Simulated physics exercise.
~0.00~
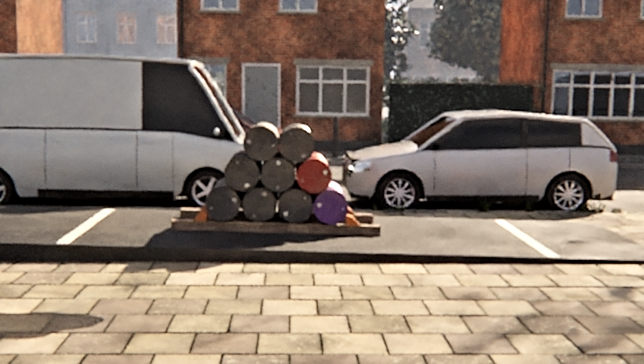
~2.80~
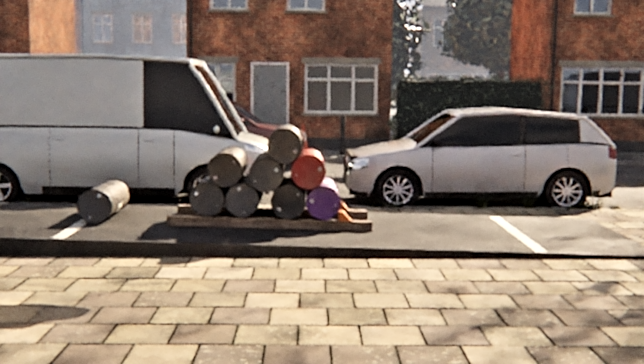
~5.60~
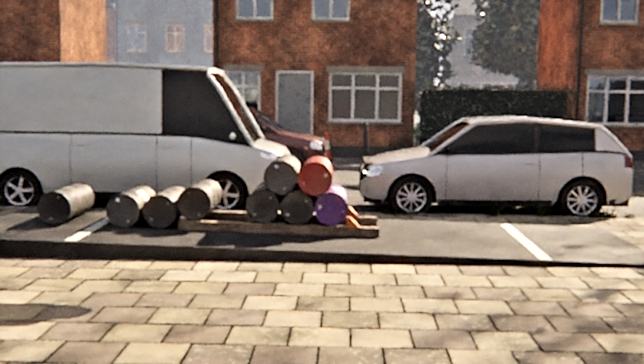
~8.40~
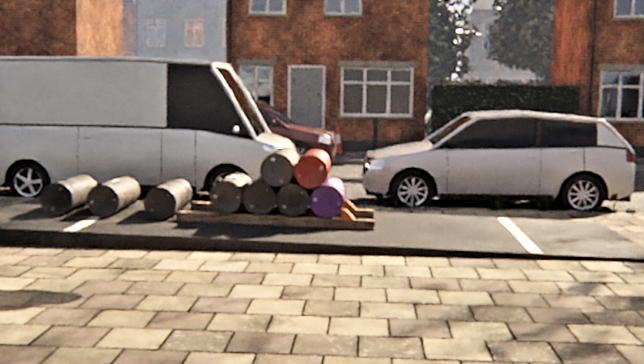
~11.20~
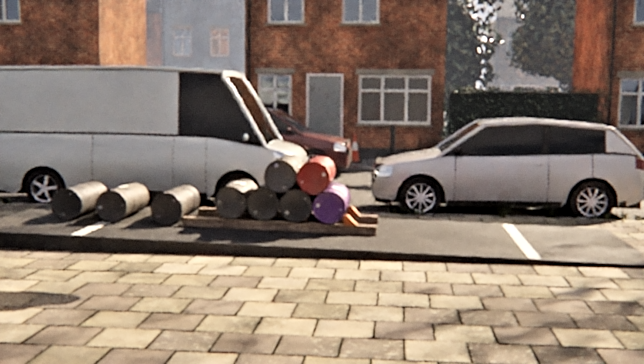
Several grey drums tumbled off the left side of a stacked pile on wooden bearers and rolled left in front of a parked van, one crossing a white line, while the purple drum stayed at the bottom right and the red one stayed up on others.
